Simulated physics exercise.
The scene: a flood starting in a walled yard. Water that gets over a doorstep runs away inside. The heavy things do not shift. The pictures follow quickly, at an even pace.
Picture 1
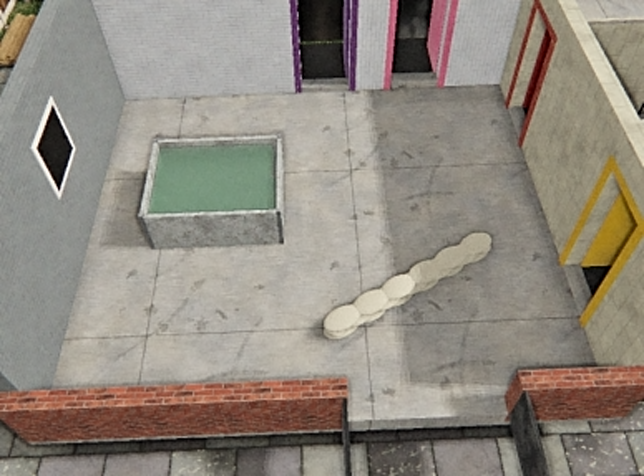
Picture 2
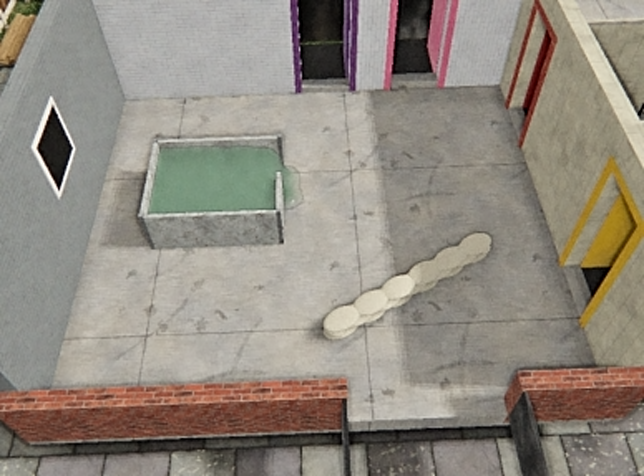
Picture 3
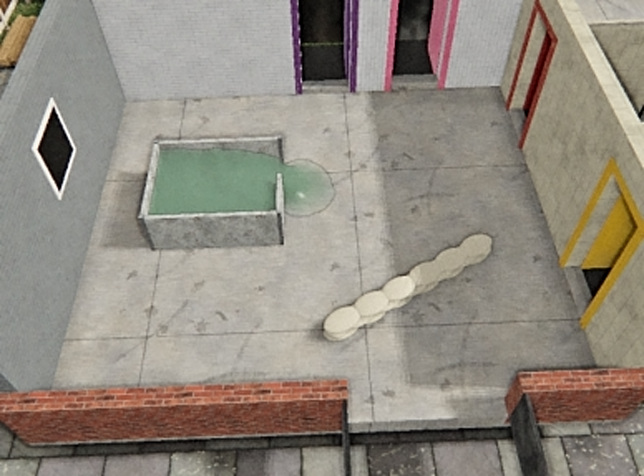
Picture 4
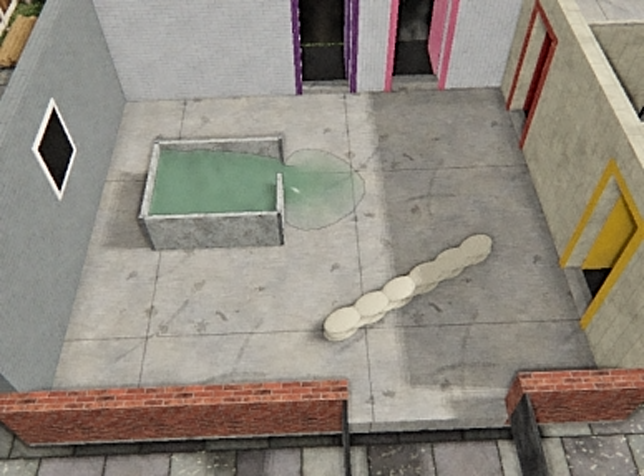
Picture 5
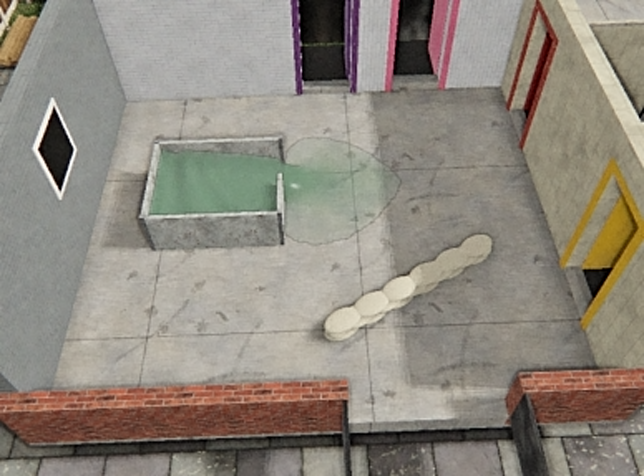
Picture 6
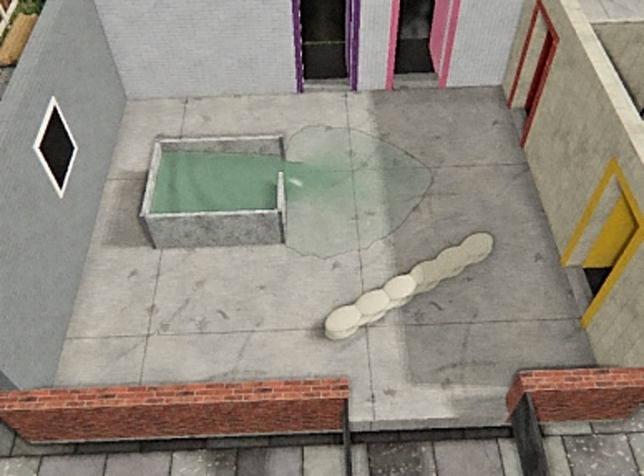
An open grey tank of green water stands left of centre in a walled concrete yard, seen from high above by a still camera. A diagonal row of pale round blocks lies to its right, with purple and pink doorframes behind, red and yellow ones at right, and low brick walls in front. Water pours through a gap in the tank's right side and spreads rightward in a thin, widening sheet.
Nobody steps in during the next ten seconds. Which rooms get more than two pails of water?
The purple door stays under that; the yellow door stays under that; the pink door stays under that; the red door takes more than that.
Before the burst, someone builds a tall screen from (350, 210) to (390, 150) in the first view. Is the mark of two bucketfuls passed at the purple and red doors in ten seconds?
One by one: The purple one goes over; the red one is over.
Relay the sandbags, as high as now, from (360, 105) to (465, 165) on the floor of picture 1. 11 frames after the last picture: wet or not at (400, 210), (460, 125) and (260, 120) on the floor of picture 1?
In that order: Awash, clear, clear.
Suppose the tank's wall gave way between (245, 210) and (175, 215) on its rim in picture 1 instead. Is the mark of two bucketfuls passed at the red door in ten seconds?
My reading: Red door is under.
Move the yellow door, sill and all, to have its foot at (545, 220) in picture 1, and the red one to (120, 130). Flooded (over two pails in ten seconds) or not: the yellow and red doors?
The yellow one is over, the red one takes less.
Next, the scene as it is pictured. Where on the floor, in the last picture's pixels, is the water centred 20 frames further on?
At about (349, 187).
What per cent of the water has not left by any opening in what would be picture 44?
Roughly 94 per cent.
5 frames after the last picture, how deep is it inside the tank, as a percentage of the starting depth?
I make it 70 per cent.
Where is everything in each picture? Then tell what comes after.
The open tank at (215, 178) is whole and still, in the first frame.
The front is at (292, 205), out from the gap at (279, 178), in the second frame.
The front is at (329, 196), out from the gap at (280, 180), in the third frame.
The front is at (358, 193), out from the gap at (280, 181), in the fourth frame.
Water pours out at (280, 181) and has run to (394, 178), in the fifth frame.
The front is at (422, 168), out from the gap at (281, 179), in the sixth frame.
A moment on, water covers 30 % of the floor; the purple door not reached, the yellow door not reached, the pink door not reached, the red door not reached.
Next, water covers 35 % of the floor; the purple door wet at the sill, nothing in, the yellow door not reached, the pink door wet at the sill, nothing in, the red door under two buckets in.
Then, water covers 40 % of the floor; the purple door wet at the sill, nothing in, the yellow door wet at the sill, nothing in, the pink door wet at the sill, nothing in, the red door over two buckets in.
Later, water covers 50 % of the floor; the purple door wet at the sill, nothing in, the yellow door wet at the sill, nothing in, the pink door wet at the sill, nothing in, the red door far over two buckets in.
In the end, water covers 80 % of the floor; the purple door wet at the sill, nothing in, the yellow door wet at the sill, nothing in, the pink door wet at the sill, nothing in, the red door far over two buckets in.
